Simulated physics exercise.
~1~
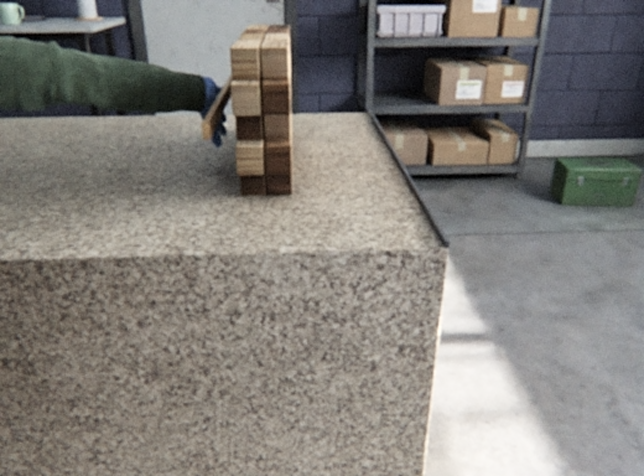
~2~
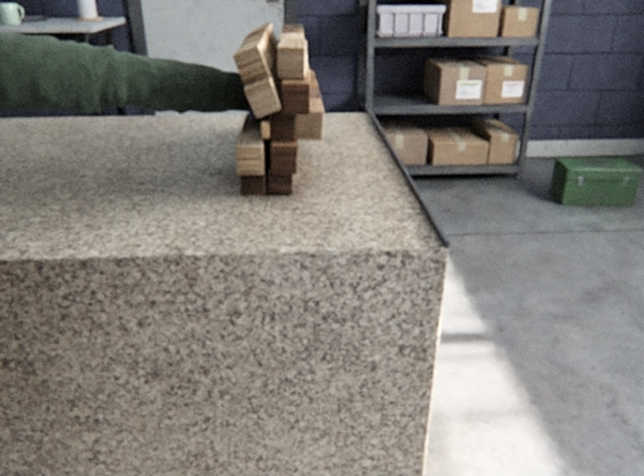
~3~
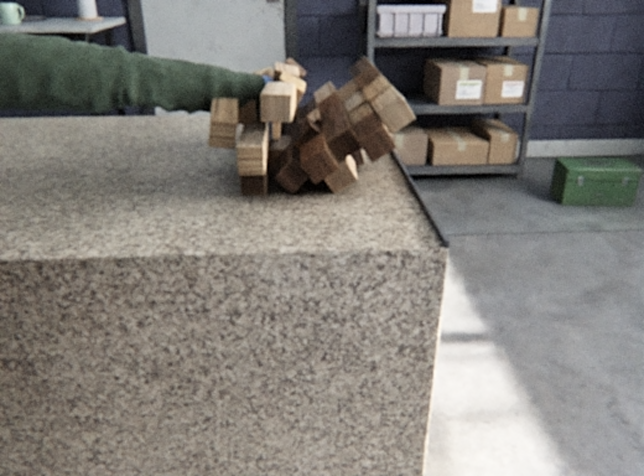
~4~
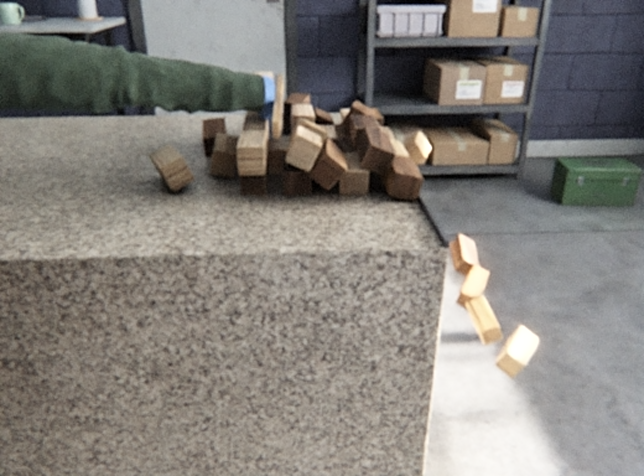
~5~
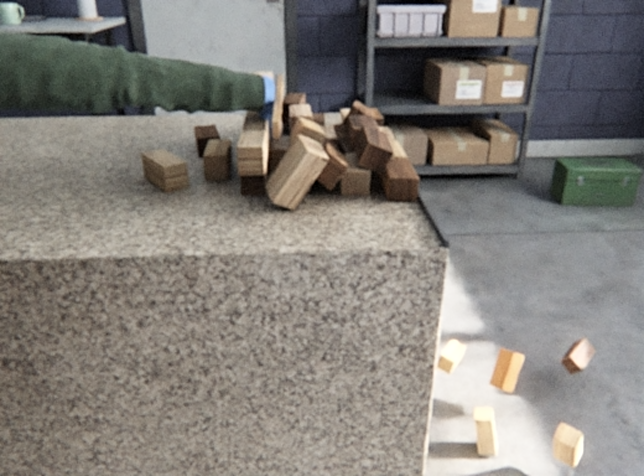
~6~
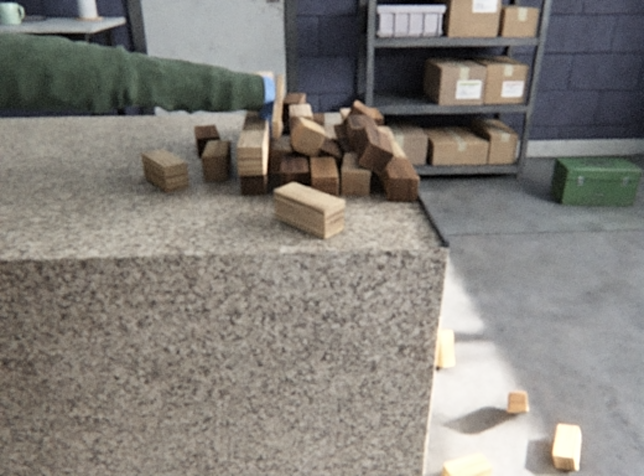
A stack of wooden blocks buckled and toppled to the right when a green-sleeved arm pushed into it from the left, scattering most across the speckled surface while a few tumbled off the right edge and ended up down by the floor.
